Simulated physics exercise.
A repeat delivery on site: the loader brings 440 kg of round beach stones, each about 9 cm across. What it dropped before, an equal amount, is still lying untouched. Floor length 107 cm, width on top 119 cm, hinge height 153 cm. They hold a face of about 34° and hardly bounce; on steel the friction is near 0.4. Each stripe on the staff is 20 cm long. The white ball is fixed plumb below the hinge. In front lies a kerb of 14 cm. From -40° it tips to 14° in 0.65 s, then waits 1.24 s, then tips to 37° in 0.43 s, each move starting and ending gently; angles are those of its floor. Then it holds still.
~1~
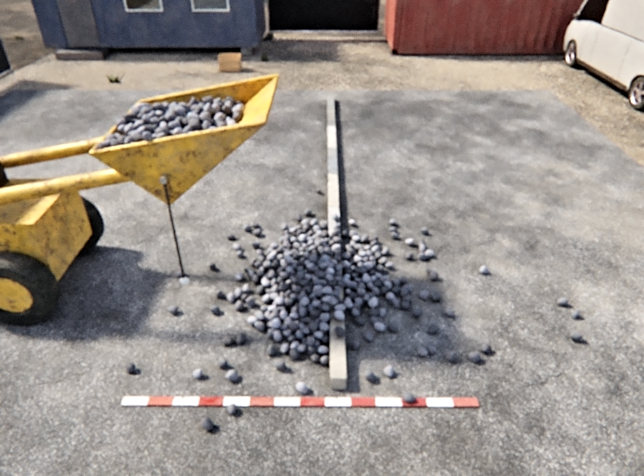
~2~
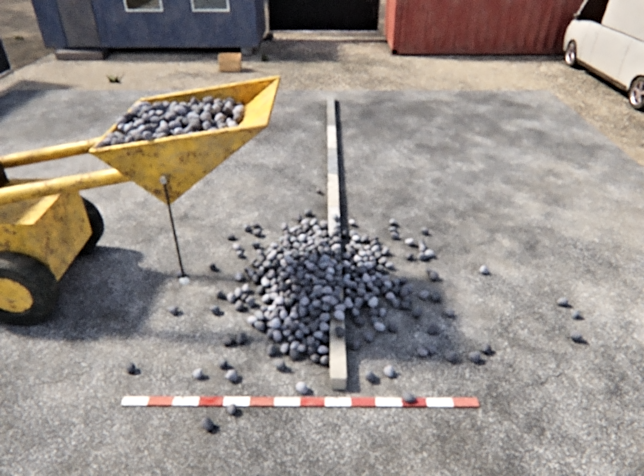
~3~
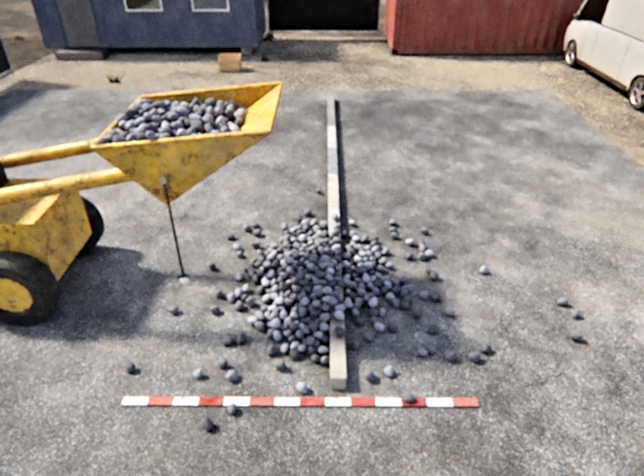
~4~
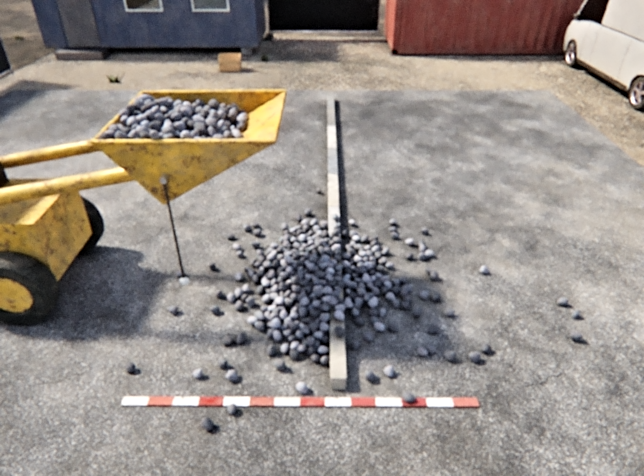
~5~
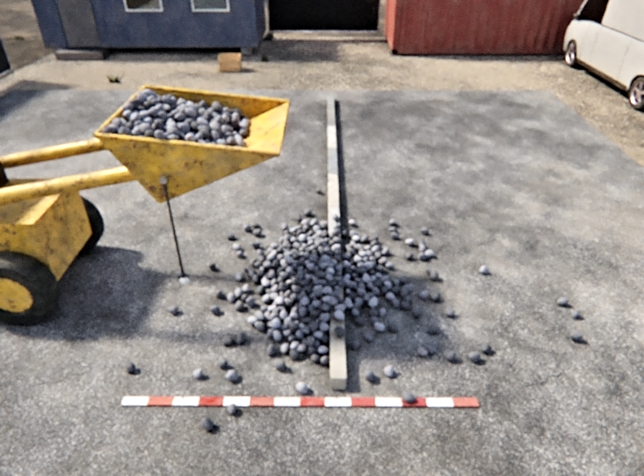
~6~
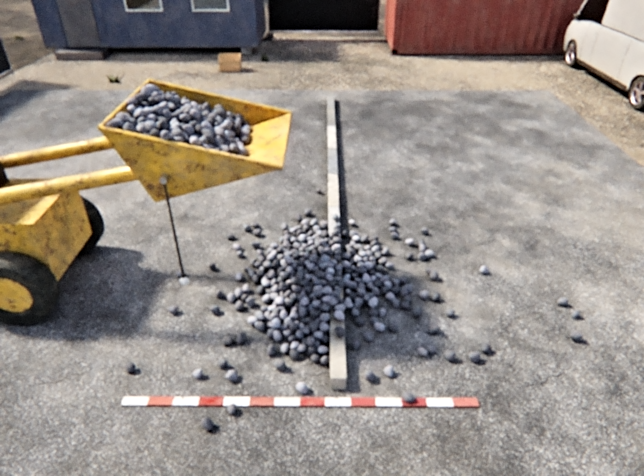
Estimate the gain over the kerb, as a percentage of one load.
About 42 per cent.
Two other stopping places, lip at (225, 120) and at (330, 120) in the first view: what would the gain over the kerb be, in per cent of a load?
Near 10 per cent from the first place, 95 from the second.
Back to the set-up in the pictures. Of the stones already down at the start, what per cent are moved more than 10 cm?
Roughly 15 per cent of them.
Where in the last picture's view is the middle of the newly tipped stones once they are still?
Near (325, 272).
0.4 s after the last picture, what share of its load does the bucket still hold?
It holds some 100 per cent.
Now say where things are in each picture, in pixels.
The first picture shows lip at (265, 122), floor tilted -40°, highest stones at (194, 108). The earlier load is highest near (324, 267), 24 cm above ground level, 75 % on this side of the kerb, 24 % over the kerb.
In the second picture, the bucket is at -39°, its lip at (267, 125); the top of the load is at (192, 109).
The third picture shows lip at (271, 131), floor tilted -35°, highest stones at (182, 109).
The fourth picture shows lip at (275, 141), floor tilted -30°, highest stones at (154, 107).
The fifth picture shows lip at (280, 154), floor tilted -23°, highest stones at (149, 101).
In the sixth picture, the bucket is at -16°, its lip at (282, 168); the top of the load is at (152, 96).
Then, 0.2 s after the last picture the floor is at 6°; in per cent of one load, 100 in the bucket, 75 on this side of the kerb, 24 over the kerb; the foremost stones are at (502, 305).
Then, 0.4 s after the last picture the floor is at 14°; in per cent of one load, 100 in the bucket, 76 on this side of the kerb, 24 over the kerb; the foremost stones are at (502, 305).
Then, 2.5 s after the last picture the floor is at 37°; in per cent of one load, 0 in the bucket, 138 on this side of the kerb, 61 over the kerb; the foremost stones are at (507, 305).
Then, 5.3 s after the last picture the floor is at 37°; in per cent of one load, 0 in the bucket, 133 on this side of the kerb, 66 over the kerb; the foremost stones are at (507, 305). Net gain over the kerb, 42.
